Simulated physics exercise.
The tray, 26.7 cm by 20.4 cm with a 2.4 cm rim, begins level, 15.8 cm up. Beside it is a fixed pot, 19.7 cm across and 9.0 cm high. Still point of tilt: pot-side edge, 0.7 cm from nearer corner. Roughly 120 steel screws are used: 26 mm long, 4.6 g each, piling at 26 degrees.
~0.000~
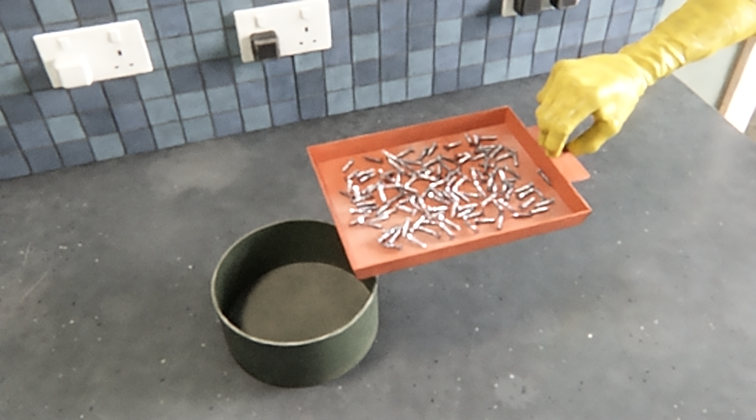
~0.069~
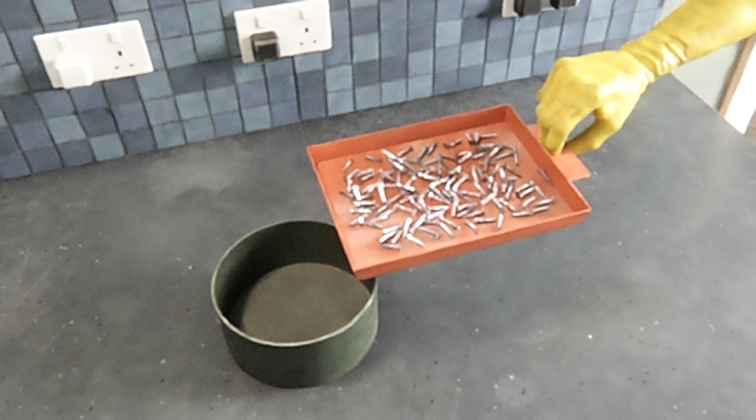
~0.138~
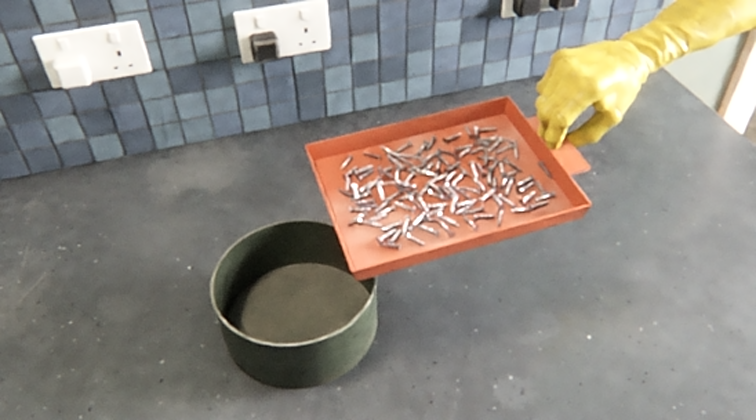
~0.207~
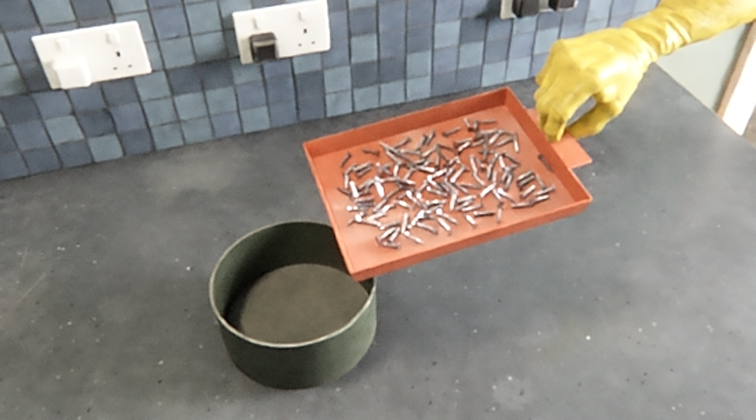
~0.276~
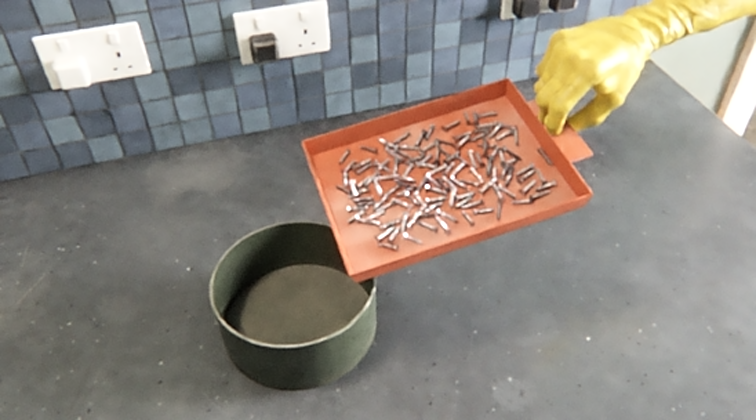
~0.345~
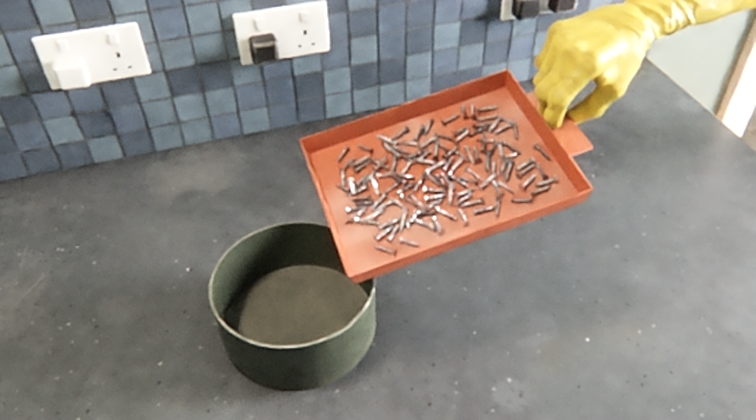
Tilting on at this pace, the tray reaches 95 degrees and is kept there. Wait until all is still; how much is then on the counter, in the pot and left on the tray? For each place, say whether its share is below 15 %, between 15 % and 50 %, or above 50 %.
At the end, counter: It's going to get the main portion of the load; pot: It's going to get a solid slice of the load; tray: It's going to get a small sliver of the load.
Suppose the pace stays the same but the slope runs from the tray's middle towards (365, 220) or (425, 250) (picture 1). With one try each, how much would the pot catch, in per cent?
I'd put it at about 95 per cent for the first tilt and about 0 per cent for the second.
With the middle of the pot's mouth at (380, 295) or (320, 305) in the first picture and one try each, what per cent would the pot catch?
75 and 100 %.
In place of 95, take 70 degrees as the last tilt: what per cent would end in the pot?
About 10 in a hundred would end up in the pot.
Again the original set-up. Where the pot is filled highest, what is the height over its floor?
It gets to about 1.5 cm.
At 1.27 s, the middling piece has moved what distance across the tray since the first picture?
Around 9 centimetres.
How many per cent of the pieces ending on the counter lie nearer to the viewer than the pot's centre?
Share: Some 100 %.
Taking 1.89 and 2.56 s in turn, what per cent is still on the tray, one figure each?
In turn: 90, 0.
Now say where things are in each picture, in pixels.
In the first picture, tray tilt 0 degrees, front corners at (357, 264) and (585, 208); middle of the pieces at (438, 184); pot at (295, 276).
In the second picture, tray tilt 1 degrees, front corners at (357, 265) and (585, 207); middle of the pieces at (438, 183).
In the third picture, tray tilt 3 degrees, front corners at (355, 266) and (585, 202), lowest corner left front; middle of the pieces at (437, 179).
In the fourth picture, tray tilt 6 degrees, front corners at (354, 268) and (585, 197), lowest corner left front; middle of the pieces at (436, 175).
In the fifth picture, tray tilt 9 degrees, front corners at (353, 269) and (586, 192), lowest corner left front; middle of the pieces at (436, 171).
In the sixth picture, tray tilt 12 degrees, front corners at (352, 271) and (586, 187), lowest corner left front; middle of the pieces at (435, 167); pot at (293, 279). Its pace works out near 40 degrees a second.
After 1.27 s, tilt 50 degrees; the tray holds 100 %, the pot 0 %.
Then, at 1.89 s, tilt 76 degrees; the tray holds 90 %, the pot 5 %.
After 2.56 s, tilt 95 degrees; the tray holds 0 %, the pot 35 %.
By 3.5 s all is still; counter 65 %, pot 35 %, tray 0 %.
